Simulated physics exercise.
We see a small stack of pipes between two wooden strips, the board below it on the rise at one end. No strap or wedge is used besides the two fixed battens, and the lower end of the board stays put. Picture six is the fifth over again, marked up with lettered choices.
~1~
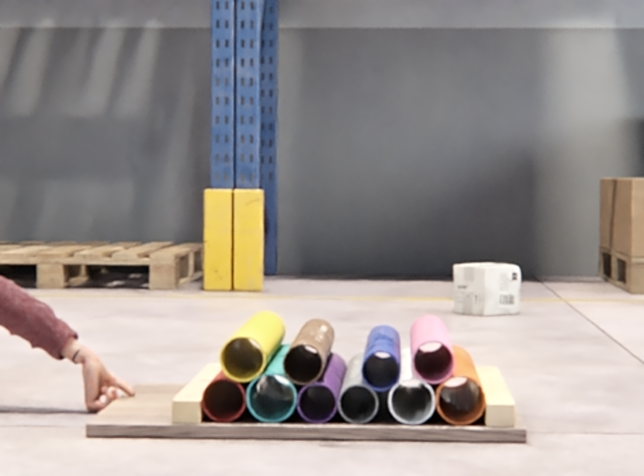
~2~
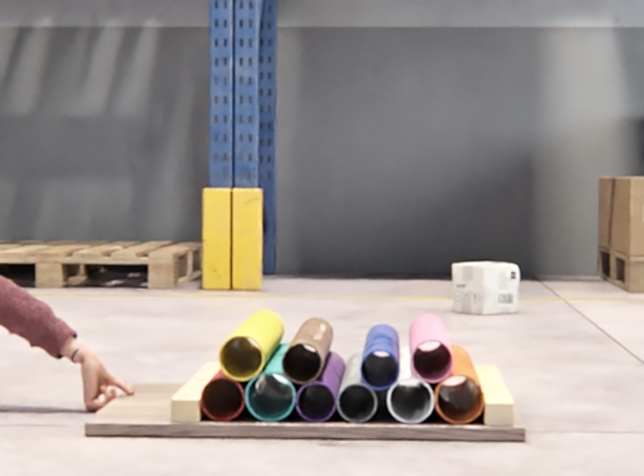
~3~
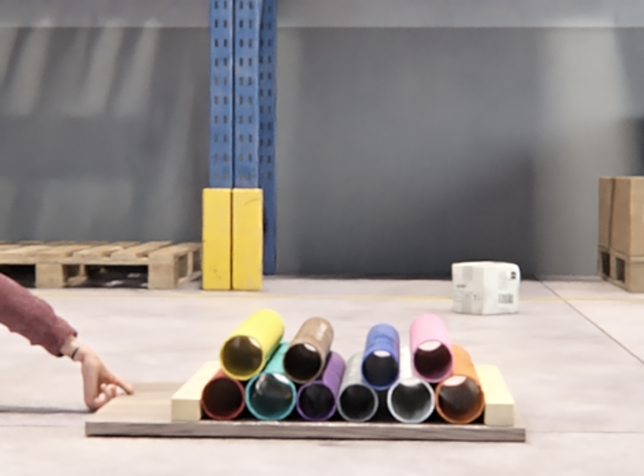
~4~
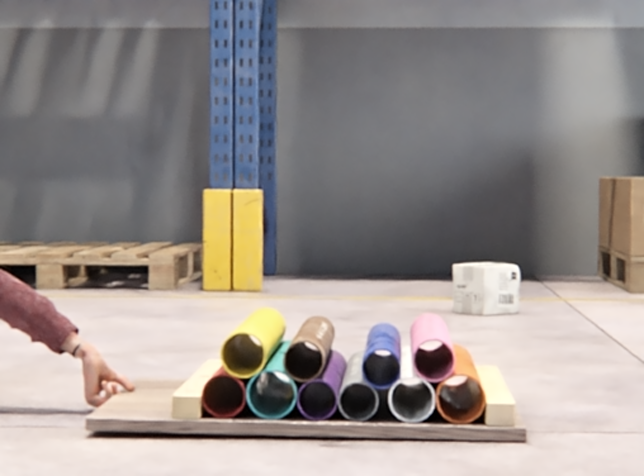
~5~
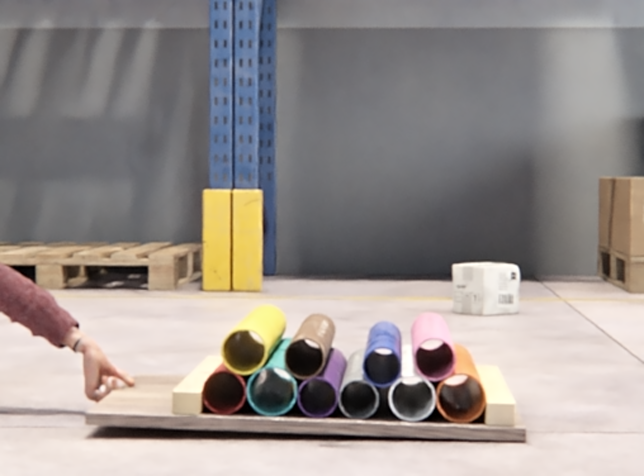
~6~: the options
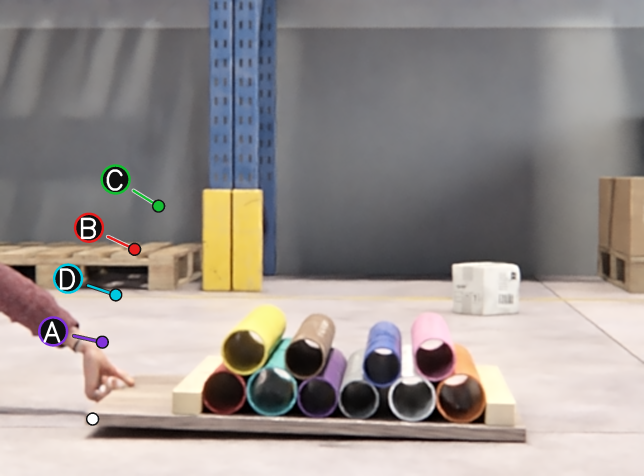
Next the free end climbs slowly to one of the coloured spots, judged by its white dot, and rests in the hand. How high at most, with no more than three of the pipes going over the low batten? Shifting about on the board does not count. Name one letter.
The last mark within the limit is C.
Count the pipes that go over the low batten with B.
The count is none.
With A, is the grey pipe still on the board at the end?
The grey pipe: Yes.
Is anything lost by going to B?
At B: No.
On the marked copy, A at (102, 342); B at (135, 249); C at (159, 206); D at (116, 295); the white dot at (92, 419).
With C. Early on, board at 18°.
Further on, board at 32°.
At the end, board at 32°, none over the low batten.
As for the rest, A none over the low batten; B none over the low batten; D none over the low batten.
